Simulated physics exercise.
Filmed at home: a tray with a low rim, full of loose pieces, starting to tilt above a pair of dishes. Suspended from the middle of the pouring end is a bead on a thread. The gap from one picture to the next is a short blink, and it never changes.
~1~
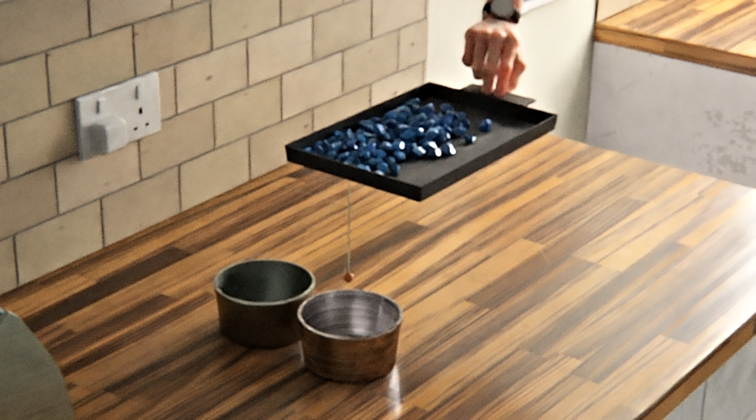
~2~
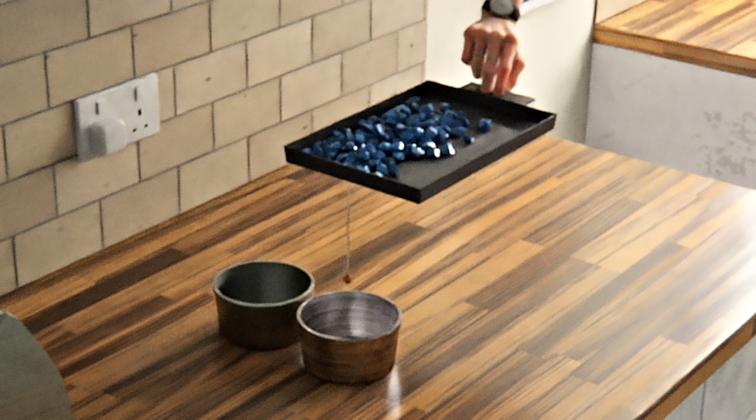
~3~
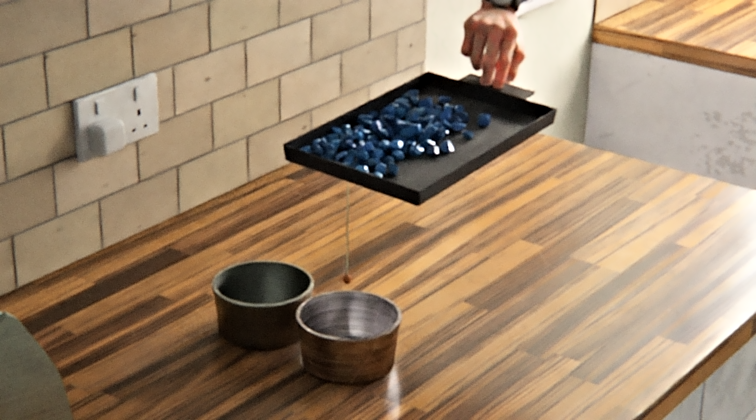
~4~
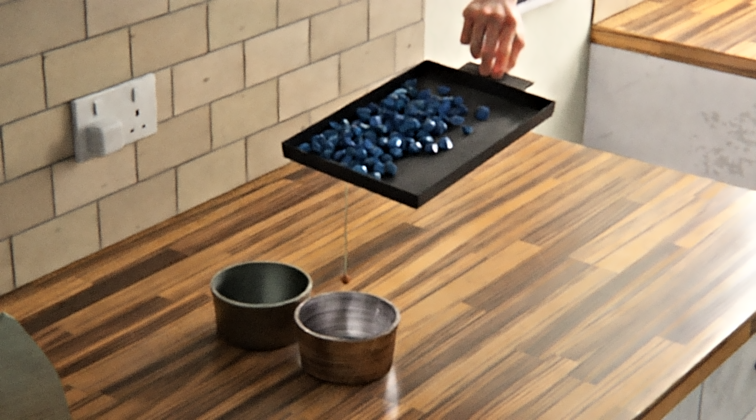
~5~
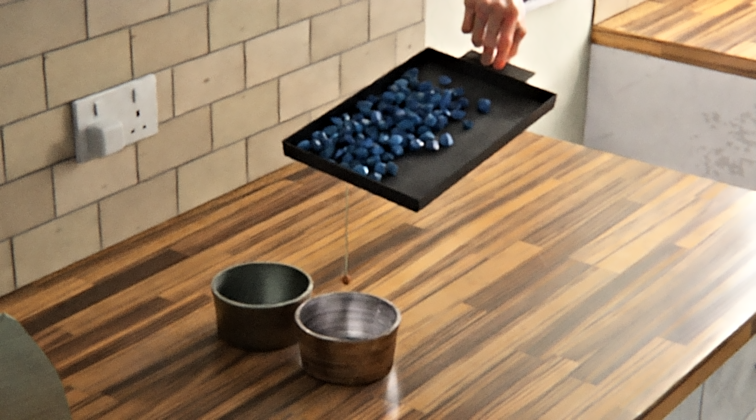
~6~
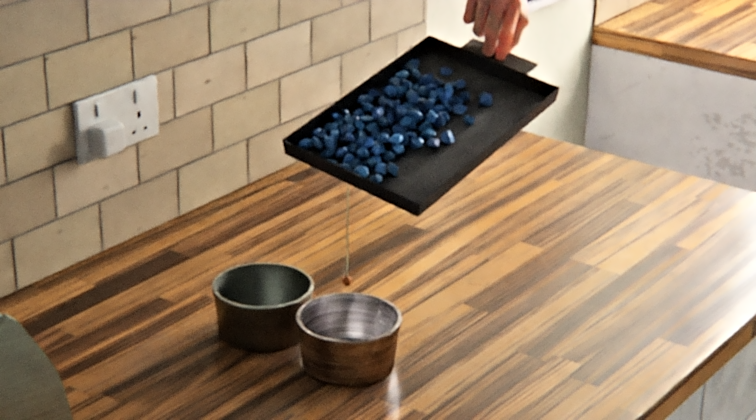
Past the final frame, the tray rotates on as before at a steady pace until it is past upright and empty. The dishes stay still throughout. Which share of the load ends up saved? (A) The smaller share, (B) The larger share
A.
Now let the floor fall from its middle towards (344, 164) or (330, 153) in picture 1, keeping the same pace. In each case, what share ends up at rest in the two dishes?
In order, 90 in a hundred and 70 in a hundred.
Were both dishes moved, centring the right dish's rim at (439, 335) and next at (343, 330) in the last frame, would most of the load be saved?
In turn: Above a half; less than half.
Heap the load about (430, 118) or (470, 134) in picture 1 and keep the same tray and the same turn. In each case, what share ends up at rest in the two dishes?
That would be 30 per cent, and then 30 per cent.
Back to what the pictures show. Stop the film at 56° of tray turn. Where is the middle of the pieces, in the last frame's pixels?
Around (401, 159).
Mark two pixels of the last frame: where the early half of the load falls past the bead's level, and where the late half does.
Close to (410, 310), then close to (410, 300).
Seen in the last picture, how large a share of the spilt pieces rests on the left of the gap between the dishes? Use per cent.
Near 0 %.
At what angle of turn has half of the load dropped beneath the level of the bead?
Somewhere near 95 degrees, I'd say.
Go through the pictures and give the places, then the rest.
Corners of the pouring end at (287, 145) and (420, 186), level; middle of the load at (390, 137), aquarium stones; left dish at (232, 317); right dish at (318, 351); bead on its thread at (349, 278), in the first frame.
Corners of the pouring end at (286, 146) and (420, 188), level; middle of the load at (389, 137), in the second frame.
Corners of the pouring end at (286, 144) and (419, 190), tipped barely, lowest at the right corner; middle of the load at (389, 133), in the third frame.
Corners of the pouring end at (284, 143) and (417, 194), tipped a little, lowest at the right corner; middle of the load at (387, 128), in the fourth frame.
Corners of the pouring end at (284, 141) and (418, 198), tipped a little, lowest at the right corner; middle of the load at (388, 124), in the fifth frame.
Corners of the pouring end at (285, 140) and (419, 202), tipped a little, lowest at the right corner; middle of the load at (389, 119); left dish at (231, 321); right dish at (317, 355), in the sixth frame.
Soon, tray tipped steeply; nearly all on the tray; a small part in the air.
A while on, tray tipped right over; about half on the tray; a small part in the right dish; about a third outside both; a small part in the air.
Towards the end, tray tipped past a quarter turn; a stray few on the tray; about a quarter in the right dish; most outside both.
Finally, tray tipped past a quarter turn; a stray few on the tray; about a quarter in the right dish; none in the left dish; most outside both.
